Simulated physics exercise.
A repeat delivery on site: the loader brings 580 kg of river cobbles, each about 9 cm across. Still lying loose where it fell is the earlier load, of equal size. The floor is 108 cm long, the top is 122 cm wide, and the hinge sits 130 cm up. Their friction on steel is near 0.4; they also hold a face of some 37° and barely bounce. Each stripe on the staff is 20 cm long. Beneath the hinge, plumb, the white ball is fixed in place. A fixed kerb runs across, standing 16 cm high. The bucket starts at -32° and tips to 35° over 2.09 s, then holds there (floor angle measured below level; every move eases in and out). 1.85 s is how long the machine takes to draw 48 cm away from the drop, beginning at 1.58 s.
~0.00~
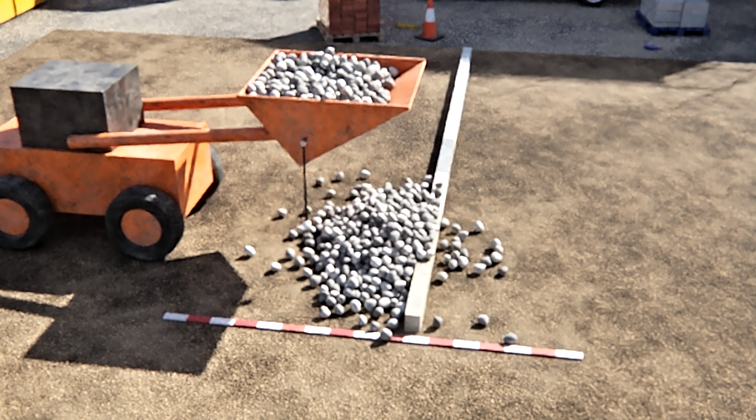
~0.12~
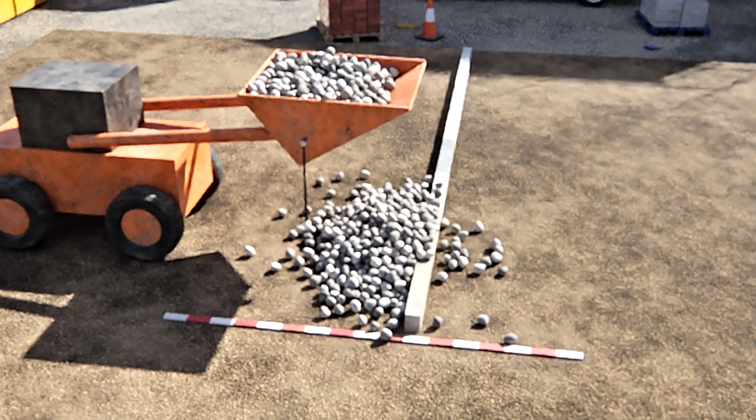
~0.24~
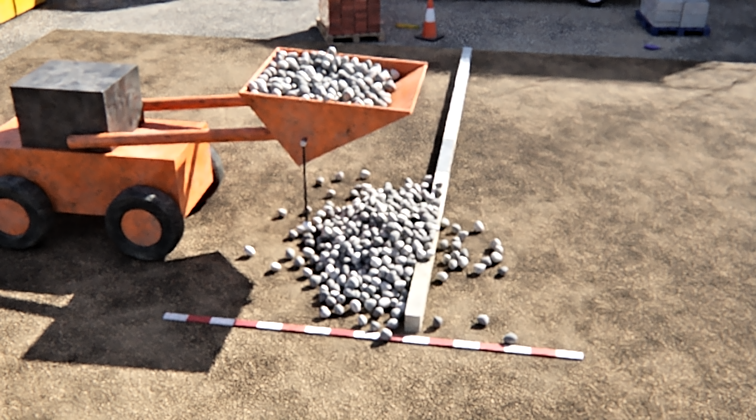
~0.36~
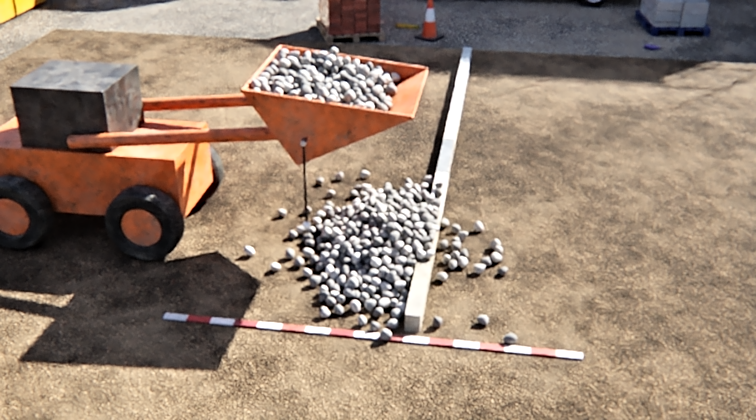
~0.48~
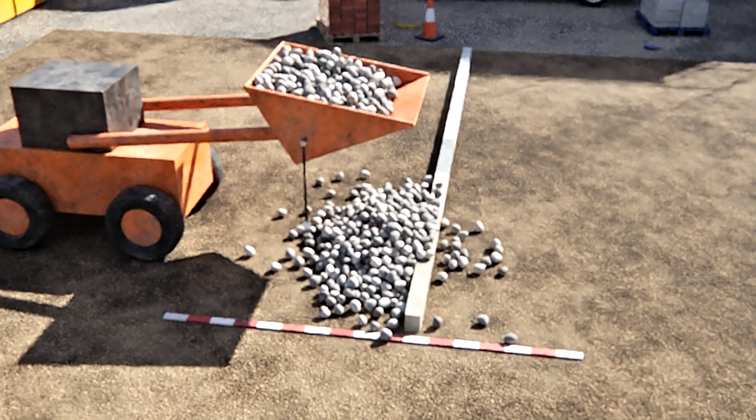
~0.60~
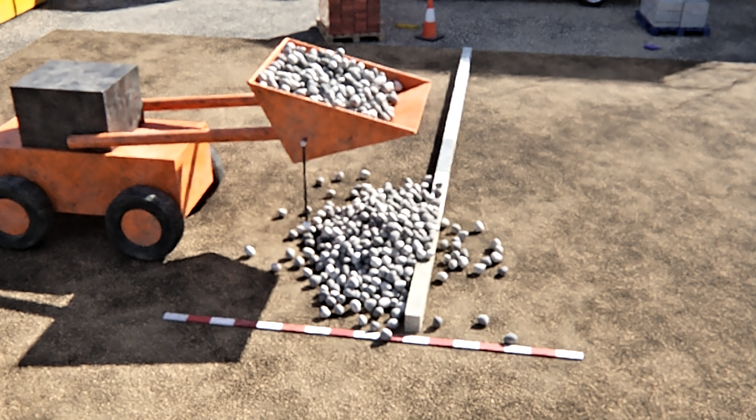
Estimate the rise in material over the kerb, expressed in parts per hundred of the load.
Close to 56 parts in a hundred.
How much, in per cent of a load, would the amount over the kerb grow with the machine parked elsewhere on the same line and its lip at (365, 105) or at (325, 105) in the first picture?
Near 15 in a hundred, then near 0 in a hundred.
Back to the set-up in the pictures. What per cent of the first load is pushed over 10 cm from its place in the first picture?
Around 5 in a hundred.
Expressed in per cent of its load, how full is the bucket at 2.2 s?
30 %.
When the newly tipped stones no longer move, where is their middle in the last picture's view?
Near (444, 237).
After 1.6 s the floor is at 25°; in per cent of one load, 97 in the bucket, 99 on this side of the kerb, 4 over the kerb; the foremost stones are at (494, 275).
After 2.2 s the floor is at 35°; in per cent of one load, 31 in the bucket, 140 on this side of the kerb, 29 over the kerb; the foremost stones are at (508, 260).
After 3.9 s the floor is at 35°; in per cent of one load, 0 in the bucket, 140 on this side of the kerb, 60 over the kerb; the foremost stones are at (597, 266).
After 6.6 s the floor is at 35°; in per cent of one load, 0 in the bucket, 140 on this side of the kerb, 60 over the kerb; the foremost stones are at (597, 266). Net gain over the kerb, 56.
